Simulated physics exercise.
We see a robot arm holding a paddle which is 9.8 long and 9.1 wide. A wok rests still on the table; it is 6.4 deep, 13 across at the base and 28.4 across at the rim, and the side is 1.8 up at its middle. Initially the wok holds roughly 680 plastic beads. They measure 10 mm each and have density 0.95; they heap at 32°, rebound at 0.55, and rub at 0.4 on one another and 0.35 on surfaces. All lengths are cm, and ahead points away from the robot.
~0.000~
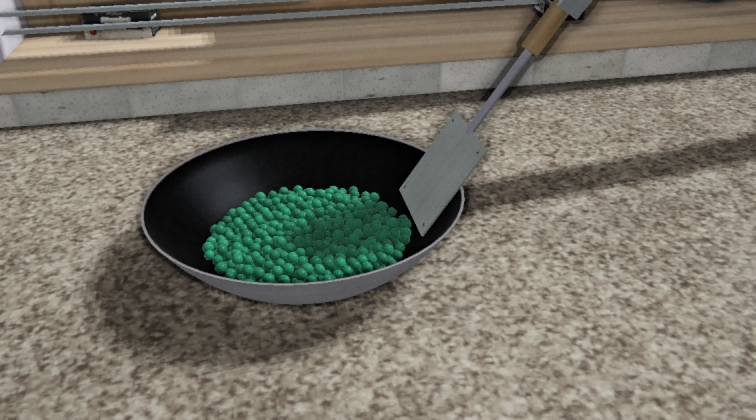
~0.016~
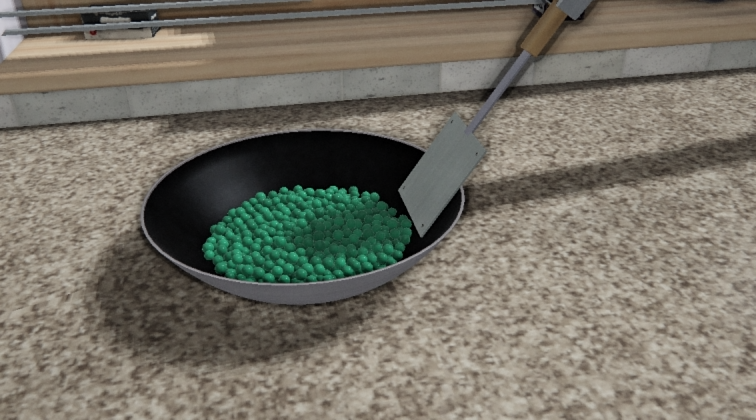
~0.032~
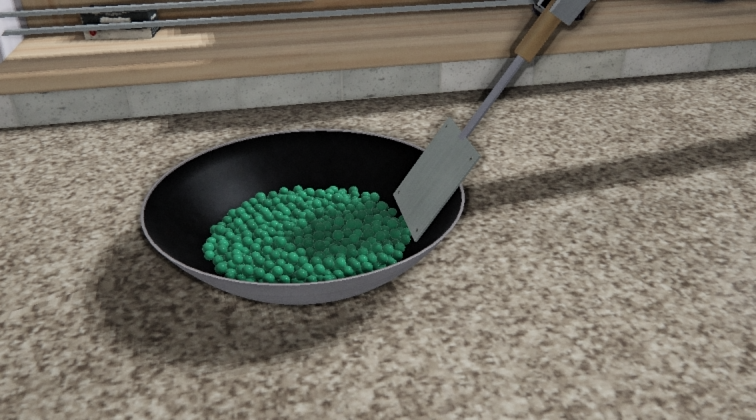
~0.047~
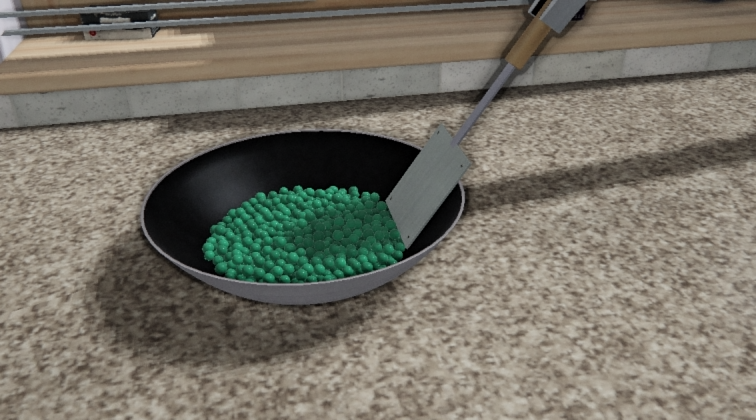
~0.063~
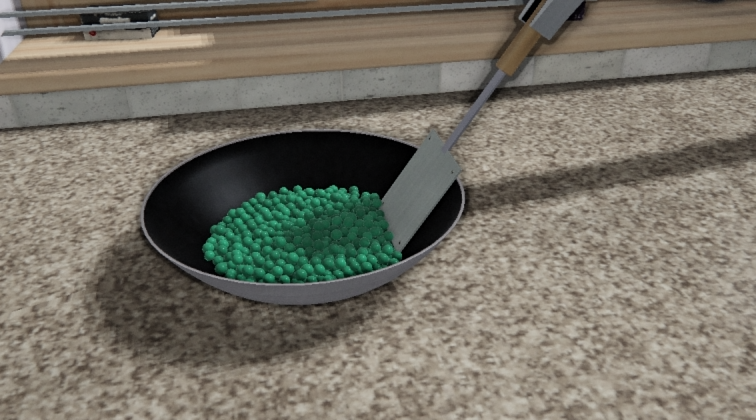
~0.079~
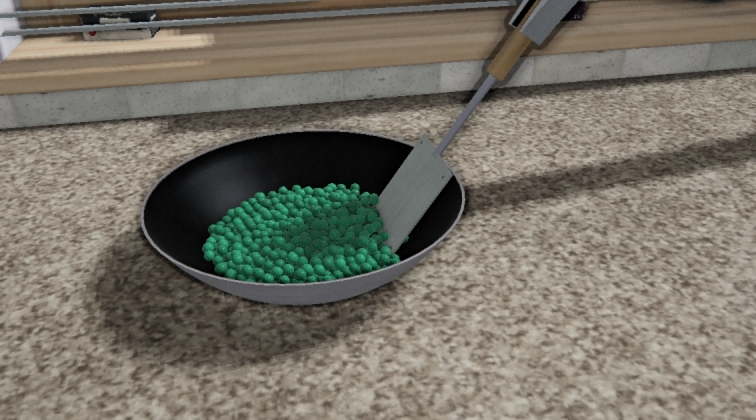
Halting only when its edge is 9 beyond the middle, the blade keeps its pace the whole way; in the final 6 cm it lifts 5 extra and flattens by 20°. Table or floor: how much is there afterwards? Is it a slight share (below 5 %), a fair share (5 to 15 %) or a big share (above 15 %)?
It is a fair share.
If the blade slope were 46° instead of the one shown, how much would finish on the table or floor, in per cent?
That gives about 10 in a hundred.
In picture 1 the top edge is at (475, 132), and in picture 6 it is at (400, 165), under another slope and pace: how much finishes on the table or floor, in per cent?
25 %.
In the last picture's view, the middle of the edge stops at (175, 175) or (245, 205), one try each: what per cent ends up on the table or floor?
I'd say some 20 per cent, then some 0 per cent.
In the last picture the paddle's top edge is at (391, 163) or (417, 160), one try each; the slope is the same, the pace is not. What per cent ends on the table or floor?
Try one roughly 30 per cent; try two roughly 20 per cent.
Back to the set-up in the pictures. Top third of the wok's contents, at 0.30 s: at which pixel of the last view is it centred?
Centre: Approx. (222, 223) in the last view.
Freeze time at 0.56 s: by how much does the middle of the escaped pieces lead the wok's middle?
The distance is about 20 cm.
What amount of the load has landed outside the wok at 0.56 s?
I'd say close to 8 in a hundred.
By 0.19 s, sloping 55°, highest piece 4 above the table; 681 in the wok.
By 0.30 s, sloping 48°, highest piece 6 above the table; 681 in the wok.
By 0.56 s, sloping 35°, highest piece 8 above the table; 621 in the wok, 56 on the table or floor, 4 on the blade or in flight.
By 1.61 s, sloping 35°, highest piece 5 above the table; 621 in the wok, 60 on the table or floor.
Final count, 621 in the wok, 60 on the table or floor. That is 9 % on the table or floor.
